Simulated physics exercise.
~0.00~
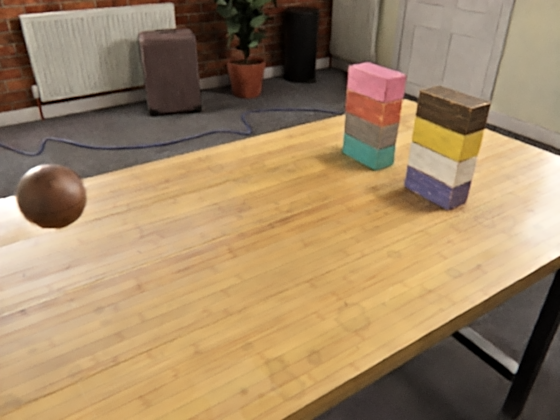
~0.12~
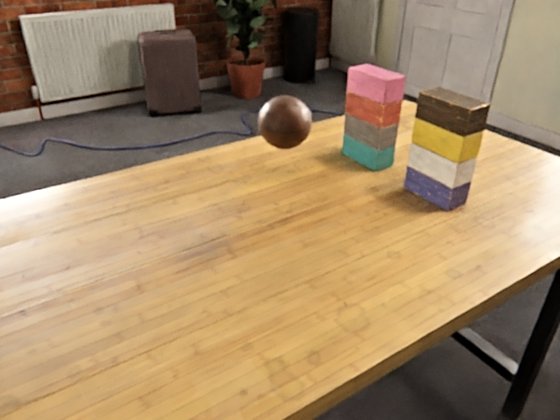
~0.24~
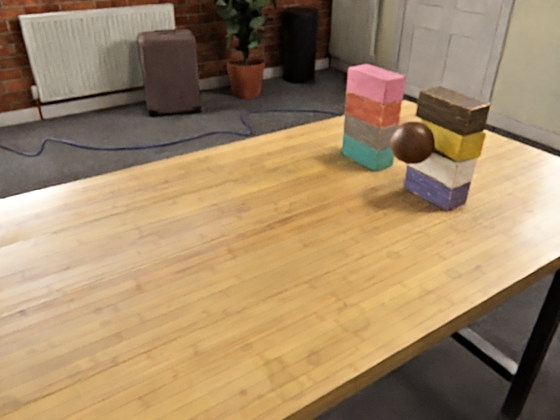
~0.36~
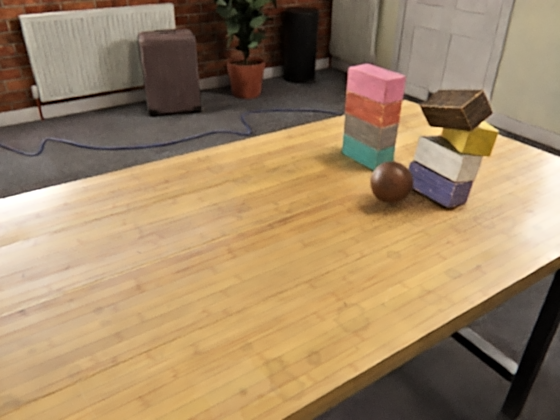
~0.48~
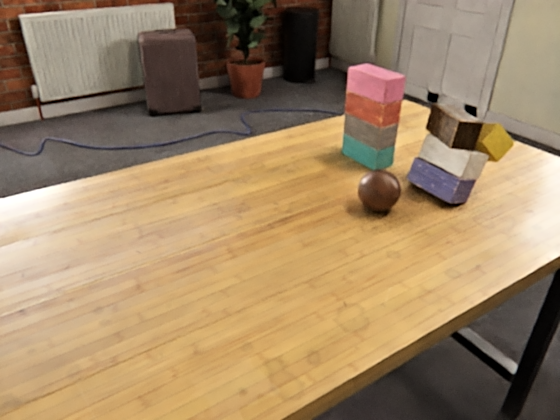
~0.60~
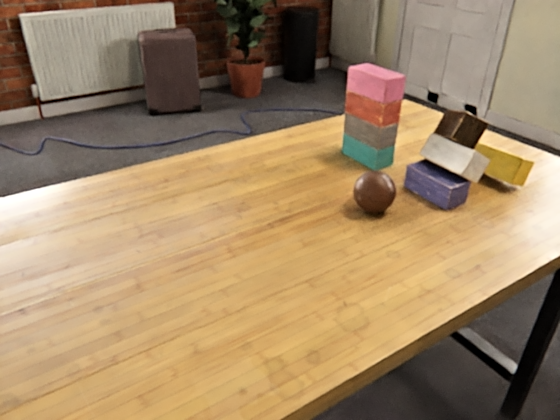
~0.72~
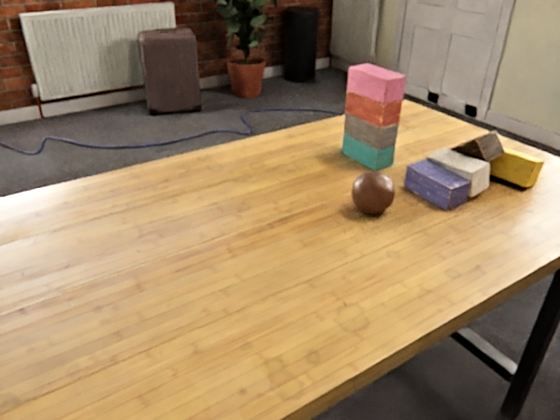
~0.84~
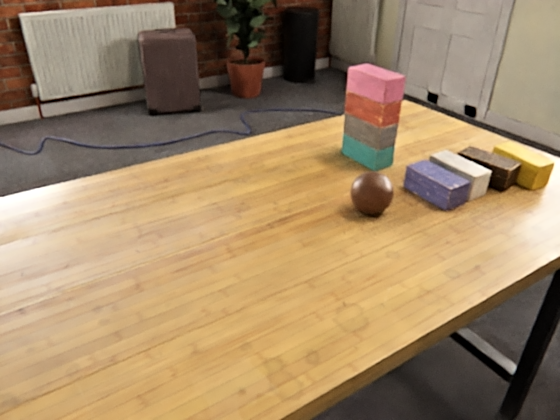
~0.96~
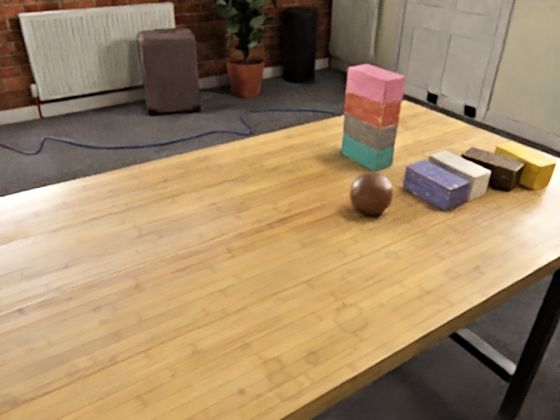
Wooden table with two stacks of coloured blocks, a flying brown ball knocking the right stack into a row, left stack standing.
